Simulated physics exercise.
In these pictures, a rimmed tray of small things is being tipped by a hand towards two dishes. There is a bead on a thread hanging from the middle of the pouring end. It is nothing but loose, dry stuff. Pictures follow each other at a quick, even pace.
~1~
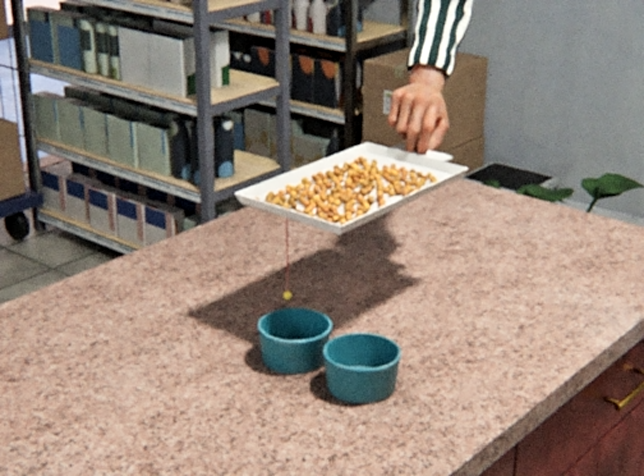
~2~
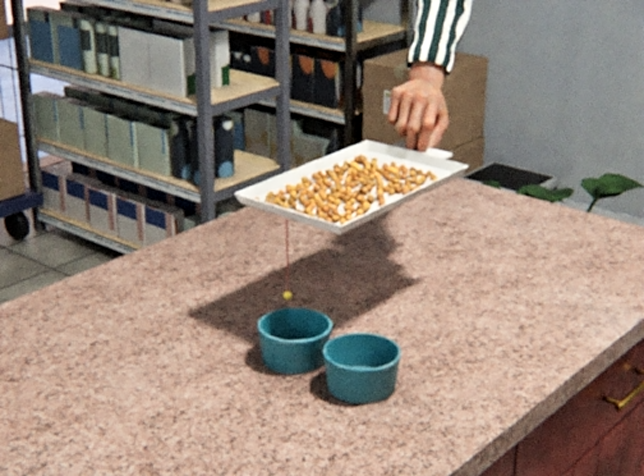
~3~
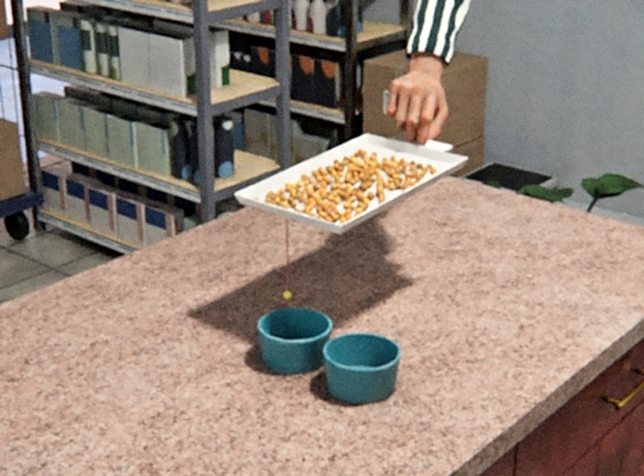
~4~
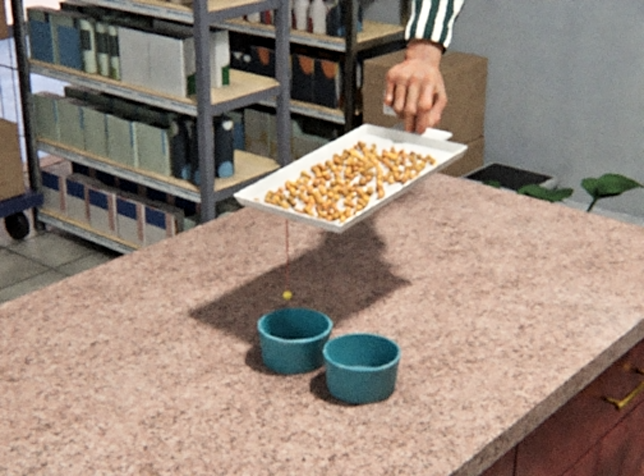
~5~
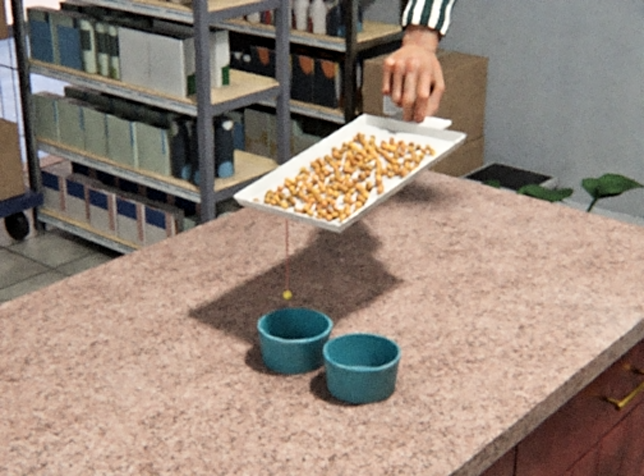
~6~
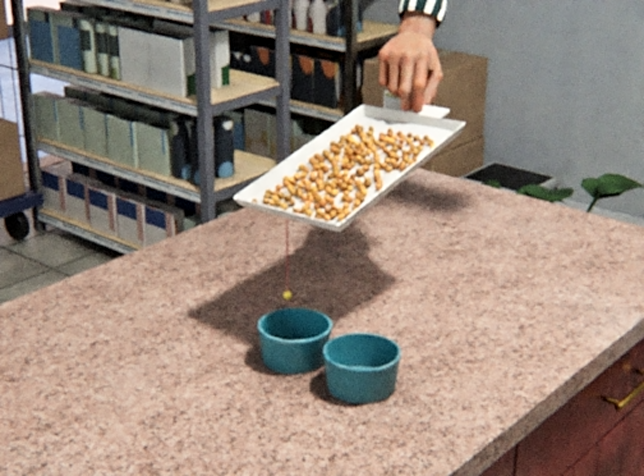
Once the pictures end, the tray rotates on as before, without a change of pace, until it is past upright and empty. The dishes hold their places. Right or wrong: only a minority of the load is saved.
Right, only a minority is saved.
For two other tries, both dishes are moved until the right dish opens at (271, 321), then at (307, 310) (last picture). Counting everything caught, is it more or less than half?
Well, a majority share the first time and a minority share the next.
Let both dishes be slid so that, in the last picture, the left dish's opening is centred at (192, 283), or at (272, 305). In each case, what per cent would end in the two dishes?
The first try yields 60% and the second yields 30%.
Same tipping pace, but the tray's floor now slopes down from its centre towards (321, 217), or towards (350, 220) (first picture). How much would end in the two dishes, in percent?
Lab note: Case 1 near 70 %, case 2 near 60 %.
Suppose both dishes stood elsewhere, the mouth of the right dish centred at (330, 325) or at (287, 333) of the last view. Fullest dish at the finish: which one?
First the left-hand dish, then the left one.
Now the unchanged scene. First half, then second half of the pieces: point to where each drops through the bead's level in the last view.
I'd say around (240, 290) at first, then around (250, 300).
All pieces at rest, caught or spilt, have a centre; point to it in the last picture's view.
Centre at rest, last view: Approx. (235, 340).
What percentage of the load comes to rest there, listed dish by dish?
Left dish around 20, right dish around 0, both in a hundred.
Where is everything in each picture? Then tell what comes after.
Corners of the pouring end (241, 193) and (340, 224), level; middle of the load (352, 187), roasted chickpeas; left dish (271, 351); right dish (339, 380); bead on its thread (288, 295), in the first frame.
Corners of the pouring end (241, 193) and (340, 224), level; middle of the load (352, 186), in the second frame.
Corners of the pouring end (241, 193) and (339, 223), tipped barely, lowest at the left corner; middle of the load (352, 182), in the third frame.
Corners of the pouring end (240, 194) and (339, 223), tipped a little, lowest at the left corner; middle of the load (352, 177), in the fourth frame.
Corners of the pouring end (240, 195) and (338, 222), tipped a little, lowest at the left corner; middle of the load (351, 172), in the fifth frame.
Corners of the pouring end (239, 196) and (338, 222), tipped a little, lowest at the left corner; middle of the load (349, 167); left dish (271, 351); right dish (339, 380), in the sixth frame.
Just after the last frame, tray tipped steeply; the larger part on the tray; just a few in the left dish; about a tenth outside both; about a tenth in the air.
A moment on, tray tipped past a quarter turn; roughly a quarter in the left dish; the larger part outside both; just a few in the air.
Further on, tray tipped past a quarter turn; roughly a quarter in the left dish; the larger part outside both.
When it is over, tray tipped past a quarter turn; not one in the right dish; roughly a quarter in the left dish; the larger part outside both.
